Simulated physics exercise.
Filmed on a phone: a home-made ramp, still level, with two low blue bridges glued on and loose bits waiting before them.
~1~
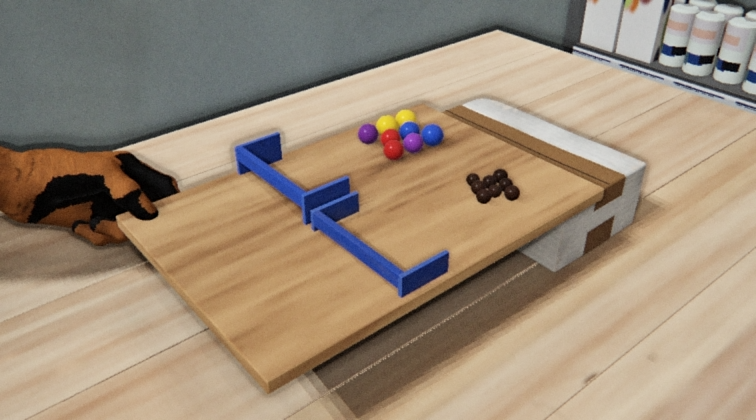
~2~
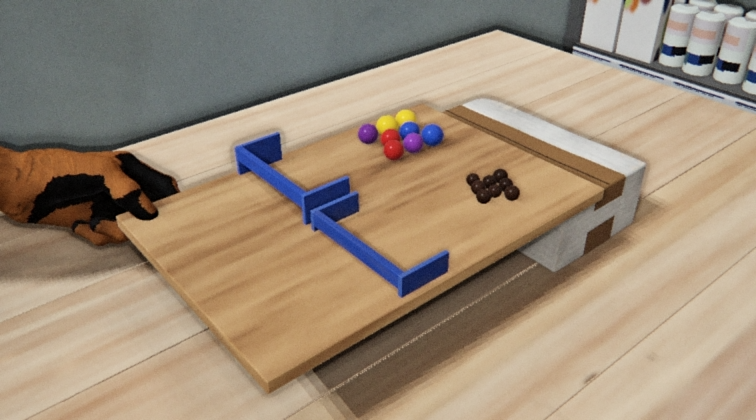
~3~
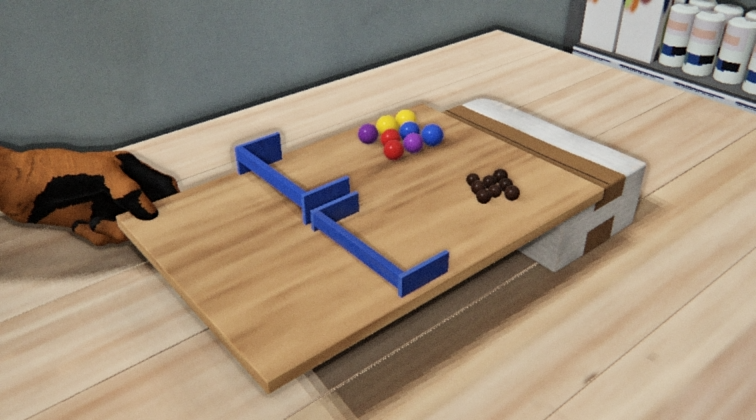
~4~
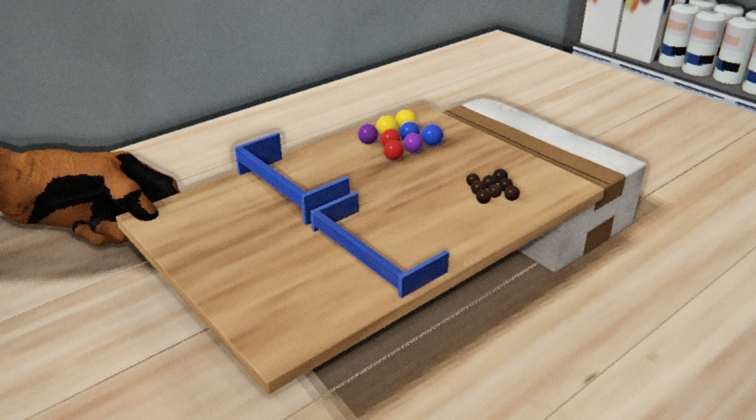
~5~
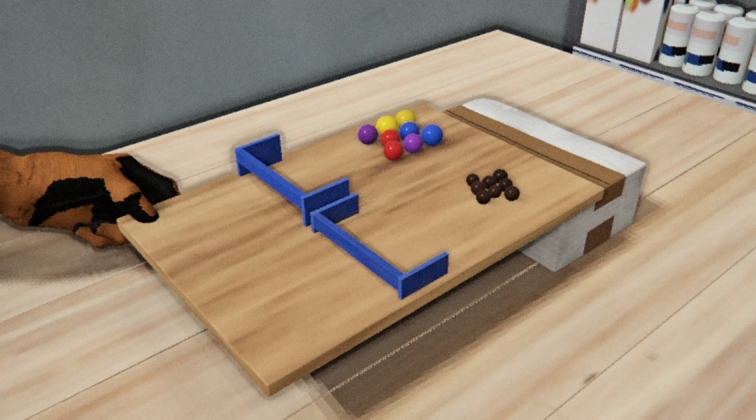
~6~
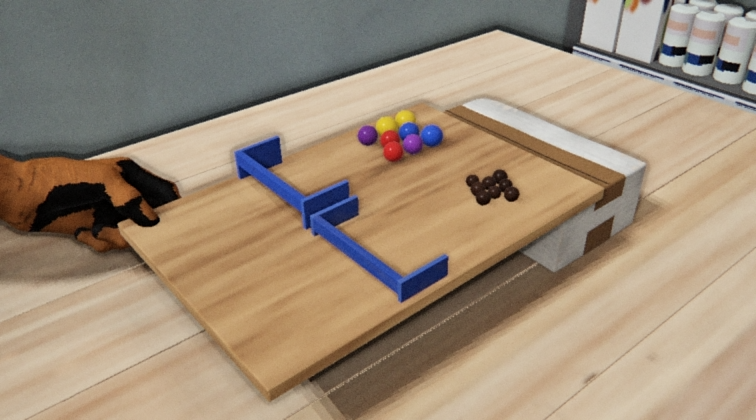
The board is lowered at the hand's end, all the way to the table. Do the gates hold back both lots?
Here the front lot ends behind the gate, and the back lot ends behind the gate.
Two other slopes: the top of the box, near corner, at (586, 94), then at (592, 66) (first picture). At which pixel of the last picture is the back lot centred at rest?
Around (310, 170) in the first try, (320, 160) in the second.
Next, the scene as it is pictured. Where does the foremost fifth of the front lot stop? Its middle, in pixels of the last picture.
Close to (373, 297).
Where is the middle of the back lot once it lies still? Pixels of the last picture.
Near (295, 220).
Then, 0.25 s later than the last frame, board sloping at 6°; front lot where it was; back lot where it was.
Then, 0.57 s later than the last frame, board sloping at 12°; front lot on its way down; back lot on its way down.
Then, 0.91 s later than the last frame, board resting at 14°; front lot has reached its gate; back lot has reached its gate.
When it is over, board resting at 14°; front lot gathered behind its gate; back lot gathered behind its gate.
